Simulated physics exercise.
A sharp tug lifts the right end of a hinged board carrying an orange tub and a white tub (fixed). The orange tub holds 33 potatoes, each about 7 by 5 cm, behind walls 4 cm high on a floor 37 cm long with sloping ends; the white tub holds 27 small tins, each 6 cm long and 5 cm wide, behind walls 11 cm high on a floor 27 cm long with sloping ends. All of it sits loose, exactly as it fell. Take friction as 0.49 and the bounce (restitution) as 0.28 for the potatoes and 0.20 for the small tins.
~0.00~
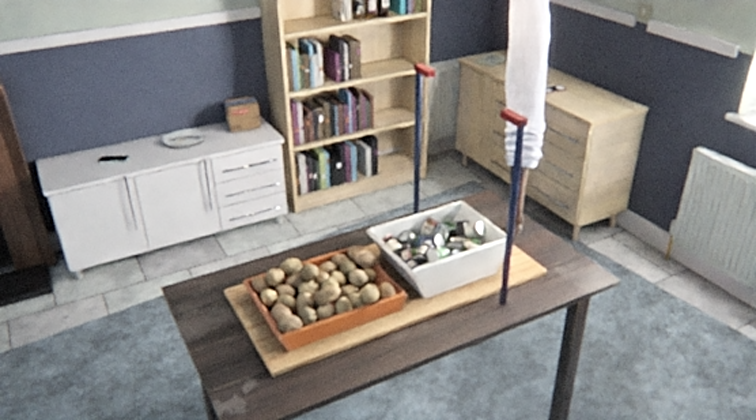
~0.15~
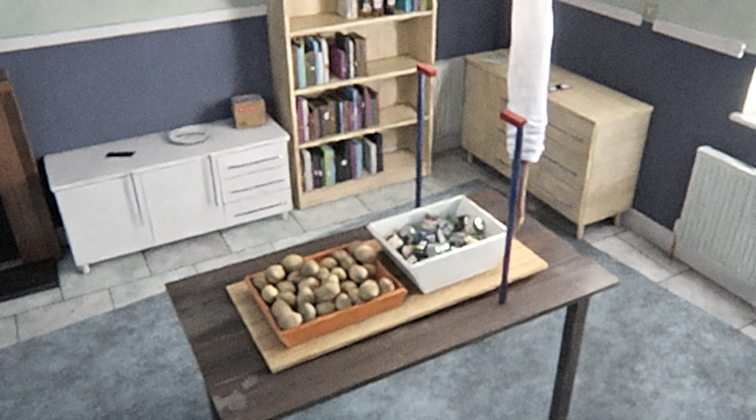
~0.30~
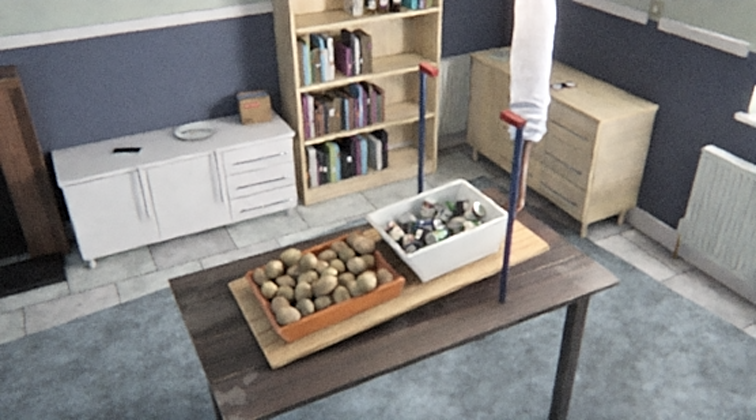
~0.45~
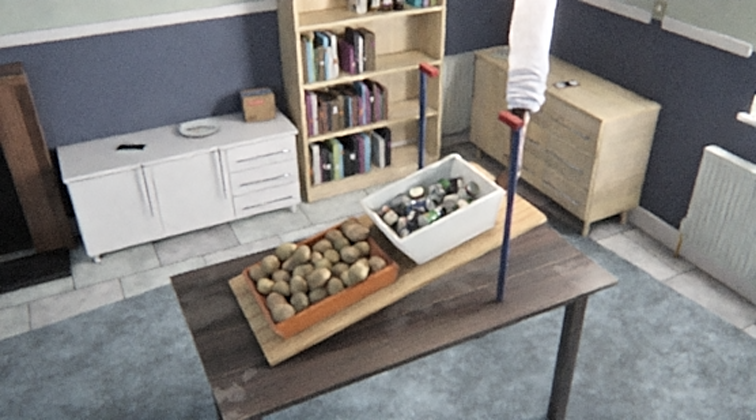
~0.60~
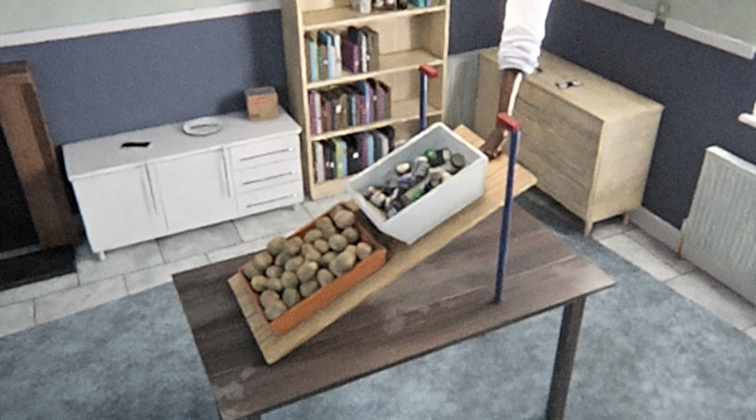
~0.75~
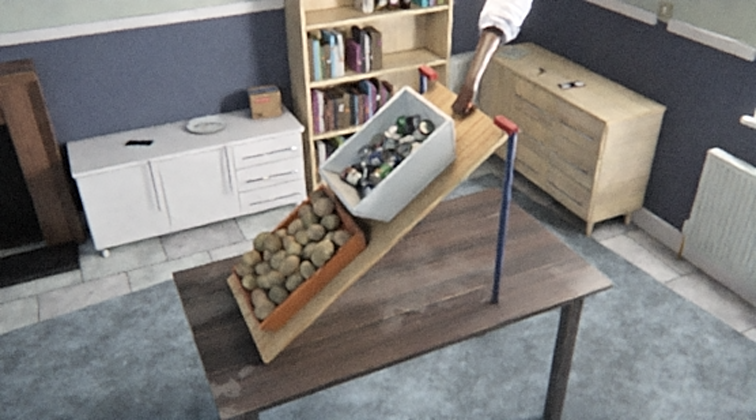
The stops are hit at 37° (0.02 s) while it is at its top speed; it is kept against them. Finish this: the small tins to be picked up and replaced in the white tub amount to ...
... more than one in six.
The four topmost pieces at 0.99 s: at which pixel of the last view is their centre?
(373, 139), roughly.
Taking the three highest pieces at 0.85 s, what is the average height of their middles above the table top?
I'd put it close to 62 cm.
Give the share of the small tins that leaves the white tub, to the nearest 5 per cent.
Roughly 30 per cent of them.
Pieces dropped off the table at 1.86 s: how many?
About 6.
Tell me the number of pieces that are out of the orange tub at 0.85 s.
About: Orange tub 0.
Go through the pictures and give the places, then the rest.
In the first frame (we follow the rim corner now nearest the camera; the camera moves round a little), white tub at (413, 271); orange tub at (282, 336); tilt 0°; nothing out yet.
In the second frame, white tub at (412, 267); orange tub at (282, 333); tilt 1°.
In the third frame, white tub at (408, 257); orange tub at (280, 330); tilt 6°.
In the fourth frame, white tub at (399, 242); orange tub at (275, 327); tilt 13°.
In the fifth frame, white tub at (382, 226); orange tub at (269, 326); tilt 23°.
In the sixth frame, white tub at (354, 210); orange tub at (260, 326); tilt 36°; nothing out yet.
After 0.75 s, the lift is arrested.
After 0.85 s, tilt 37°; 0 of 33 out of the orange tub and 0 of 27 out of the white tub.
After 0.99 s, tilt 37°; 1 of 33 out of the orange tub and 2 of 27 out of the white tub.
After 1.25 s, tilt 37°; 4 of 33 out of the orange tub and 7 of 27 out of the white tub.
Final count (at 1.86 s), 4 of 33 out of the orange tub and 8 of 27 out of the white tub. Asked share, 8 of 27, 30 per cent.
